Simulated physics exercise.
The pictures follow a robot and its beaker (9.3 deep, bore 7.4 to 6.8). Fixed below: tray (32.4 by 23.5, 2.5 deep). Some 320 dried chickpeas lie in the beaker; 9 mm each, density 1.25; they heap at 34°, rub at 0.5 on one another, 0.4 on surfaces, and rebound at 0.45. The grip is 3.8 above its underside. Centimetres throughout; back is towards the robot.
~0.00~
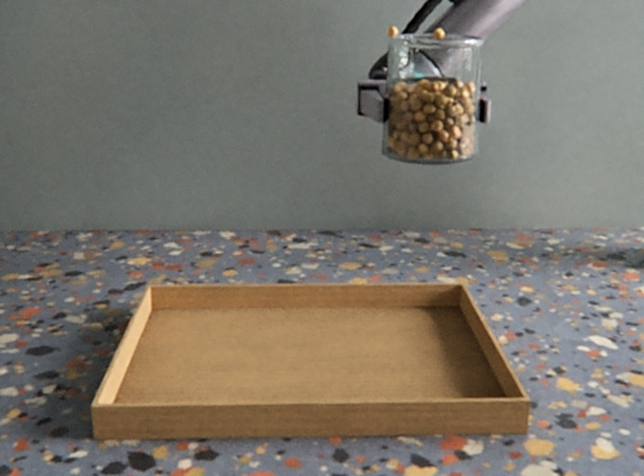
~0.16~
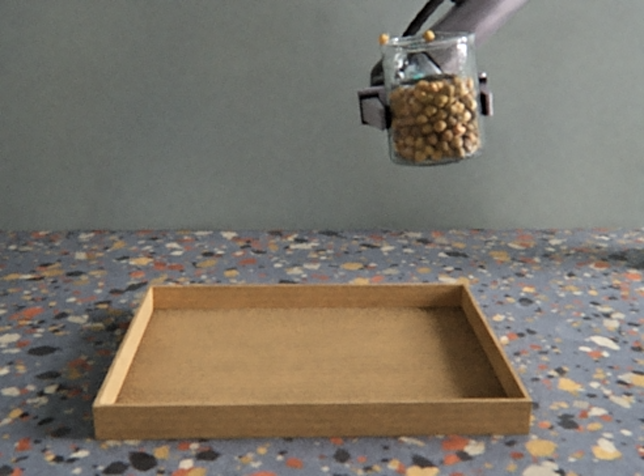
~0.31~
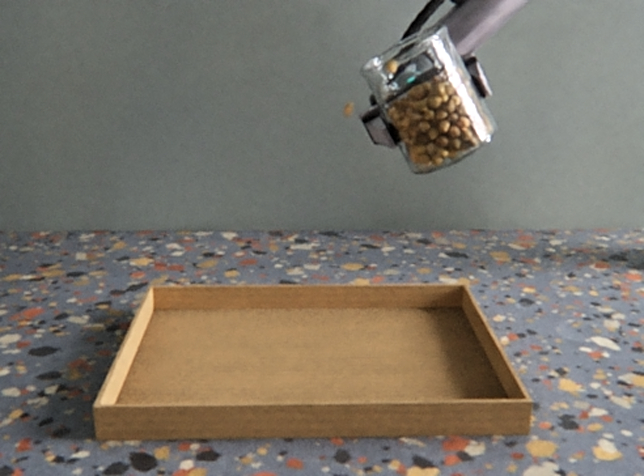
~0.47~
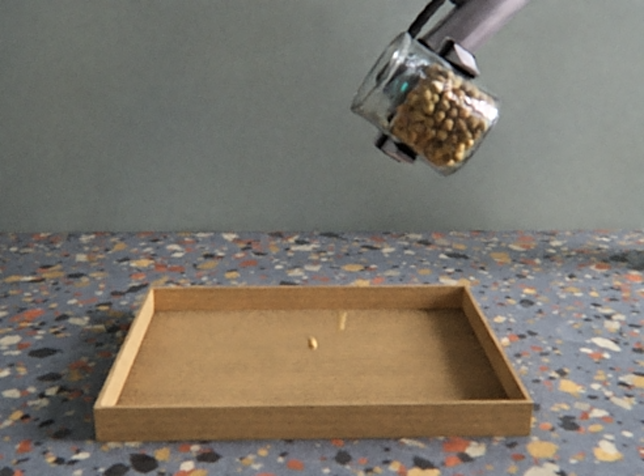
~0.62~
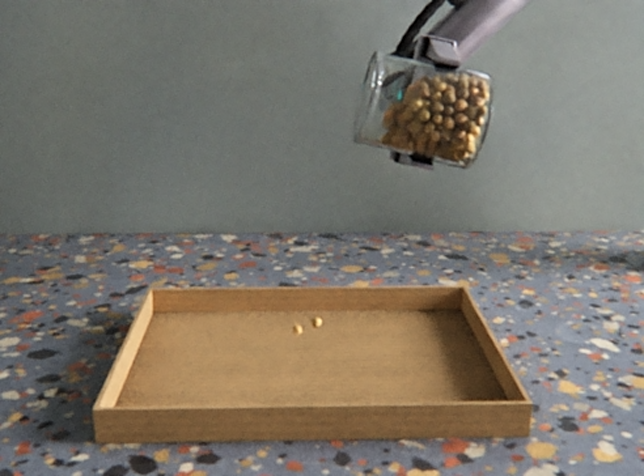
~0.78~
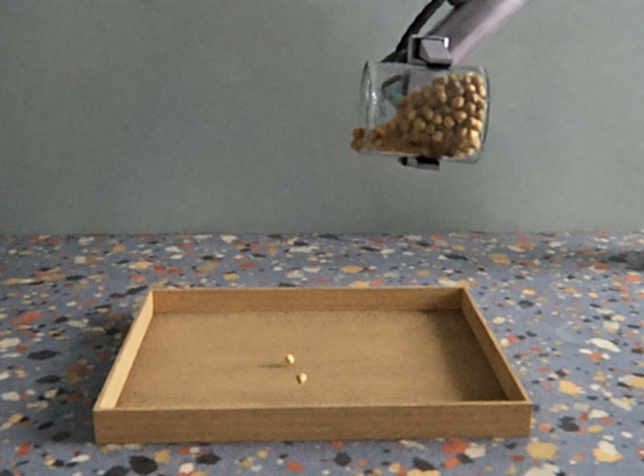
A robotic arm tipped a glass beaker of chickpeas leftward above a wooden tray until it lay nearly sideways; two chickpeas dropped into the tray, while the rest slid toward the rim.
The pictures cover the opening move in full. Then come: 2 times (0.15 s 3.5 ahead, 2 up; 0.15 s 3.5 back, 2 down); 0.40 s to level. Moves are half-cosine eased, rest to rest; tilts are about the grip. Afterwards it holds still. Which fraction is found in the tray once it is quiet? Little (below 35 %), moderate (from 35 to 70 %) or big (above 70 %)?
Answer: Moderate; from 35 to 70 % of the dried chickpeas finish in the tray.
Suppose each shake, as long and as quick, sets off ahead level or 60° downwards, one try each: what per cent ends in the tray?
About 50 and 10 per cent.
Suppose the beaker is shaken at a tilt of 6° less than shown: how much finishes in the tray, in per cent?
About 40 per cent.
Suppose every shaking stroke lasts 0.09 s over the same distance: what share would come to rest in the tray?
In that case some 90 per cent.
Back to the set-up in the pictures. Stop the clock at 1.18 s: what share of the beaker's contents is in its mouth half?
Roughly 45 per cent.
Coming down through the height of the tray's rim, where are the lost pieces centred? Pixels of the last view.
Near (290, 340).
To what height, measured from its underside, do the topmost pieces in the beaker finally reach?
About 4.0 cm.
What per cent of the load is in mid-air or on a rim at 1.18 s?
About 5 per cent.
After 1.18 s, tilted 86° forward, highest piece 25 above the table; 228 in the beaker, 78 in the tray, 17 in flight or on a rim.
After 1.58 s, tilted 43° forward, highest piece 25 above the table; 174 in the tray, 147 in the beaker, 2 in flight or on a rim.
After 1.98 s, level, highest piece 23 above the table; 176 in the tray, 147 in the beaker.
After 3.03 s, level, highest piece 23 above the table; 176 in the tray, 147 in the beaker.
At rest, 176 in the tray, 147 in the beaker. That is 54 % in the tray.
